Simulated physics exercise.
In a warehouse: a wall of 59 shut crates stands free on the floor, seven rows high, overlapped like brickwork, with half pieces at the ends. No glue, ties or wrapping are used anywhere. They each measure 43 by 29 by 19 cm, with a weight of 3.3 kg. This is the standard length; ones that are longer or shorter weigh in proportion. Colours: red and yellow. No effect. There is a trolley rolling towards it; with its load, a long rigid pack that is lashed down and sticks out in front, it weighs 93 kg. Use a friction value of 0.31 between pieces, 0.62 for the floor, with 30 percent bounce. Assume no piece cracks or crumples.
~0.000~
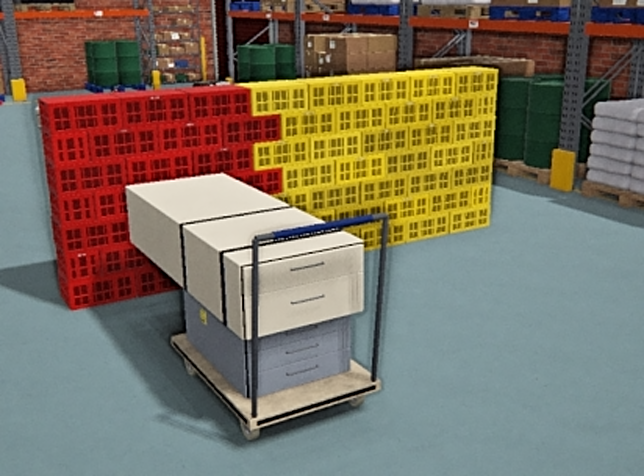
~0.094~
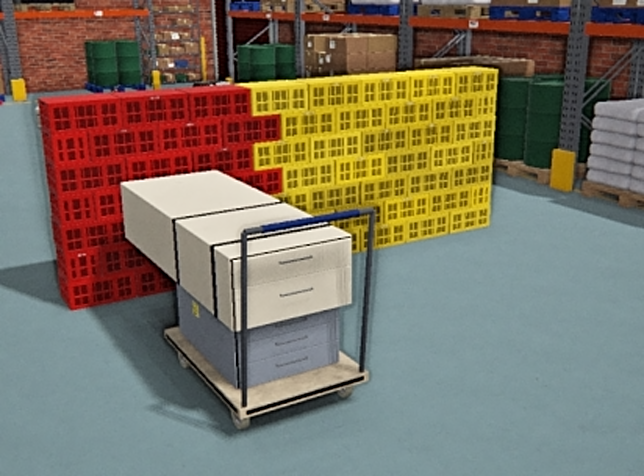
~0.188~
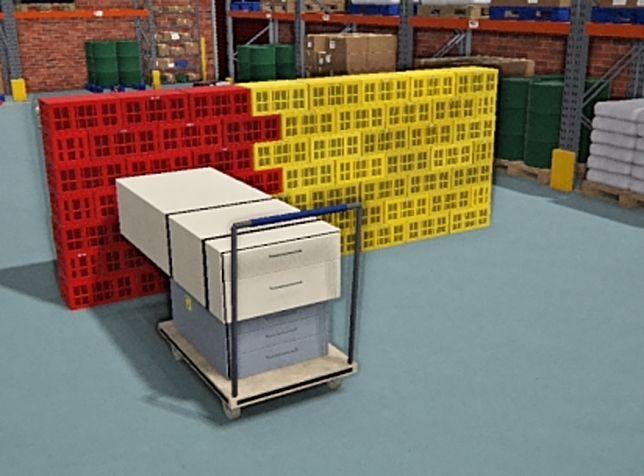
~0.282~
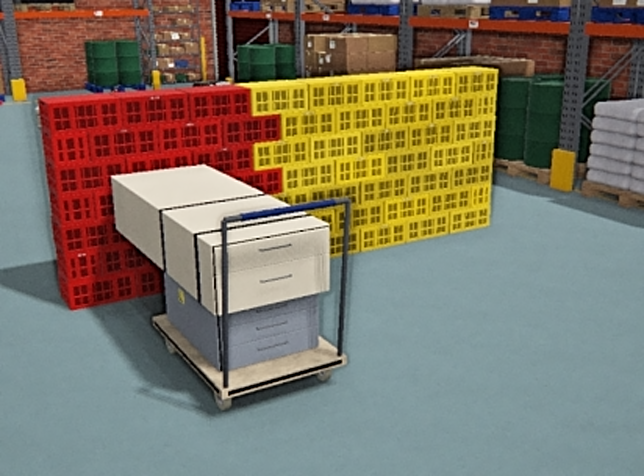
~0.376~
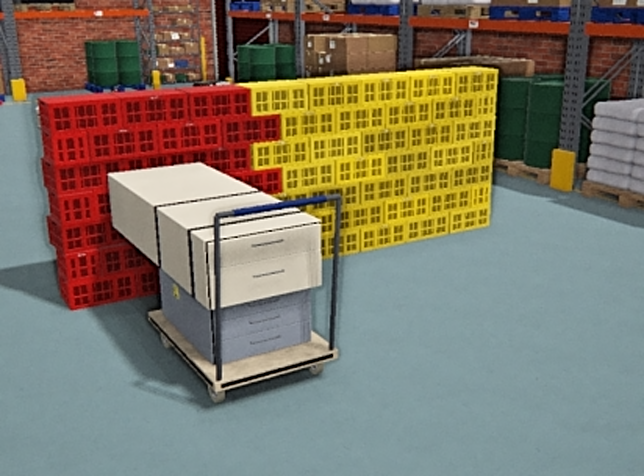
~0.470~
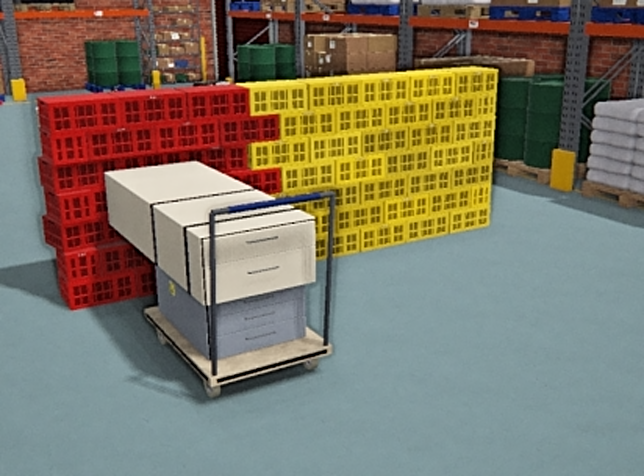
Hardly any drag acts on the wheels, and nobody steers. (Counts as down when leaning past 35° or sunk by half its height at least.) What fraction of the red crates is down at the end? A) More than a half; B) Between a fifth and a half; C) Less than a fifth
(A) More than a half.
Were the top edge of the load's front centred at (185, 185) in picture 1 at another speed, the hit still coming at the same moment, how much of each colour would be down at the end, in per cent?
Down at the end: Yellow 10 per cent, red 80 per cent.
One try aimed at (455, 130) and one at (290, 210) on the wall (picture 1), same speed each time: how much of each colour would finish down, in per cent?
First try then second: Yellow 40 and 0, red 0 and 0 per cent.
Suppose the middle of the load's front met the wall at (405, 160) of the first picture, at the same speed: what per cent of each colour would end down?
That would leave yellow at 70 % and red at 0 %.
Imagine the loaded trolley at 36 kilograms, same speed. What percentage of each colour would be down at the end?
You'd get yellow at 0 and red at 0 per cent down.
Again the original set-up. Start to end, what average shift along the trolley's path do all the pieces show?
Roughly 50 cm.
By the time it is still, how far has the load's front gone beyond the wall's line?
About 25 cm beyond it.
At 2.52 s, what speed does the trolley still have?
Speed: Near 0.0 m/s.
By 1.00 s, load 23 cm past the wall's line, still rolling; none of the 24 red crates down (0 of 59 in all colours); top red crate tilted 7°; top yellow crate tilted 7°.
By 1.68 s, load 24 cm past the wall's line, stopped; 10 of the 24 red crates down (10 of 59 in all colours); top red crate tilted 30°, 9 cm lower; top yellow crate tilted 29°.
By 2.00 s, load 24 cm past the wall's line, stopped; 21 of the 24 red crates down (25 of 59 in all colours); top red crate tilted 64°, 63 cm lower; top yellow crate tilted 59°, 39 cm lower.
By 2.52 s, load 24 cm past the wall's line, stopped; 21 of the 24 red crates down (25 of 59 in all colours); top red crate upside down; top yellow crate upside down.
When it is over (4.4 s), load 25 cm past the wall's line, stopped; 21 of the 24 red crates down (25 of 59 in all colours); top red crate upside down; top yellow crate upside down. That is 88 per cent. In pixels of the last frame, middles, top red crate near (224, 187), top yellow crate near (382, 193).
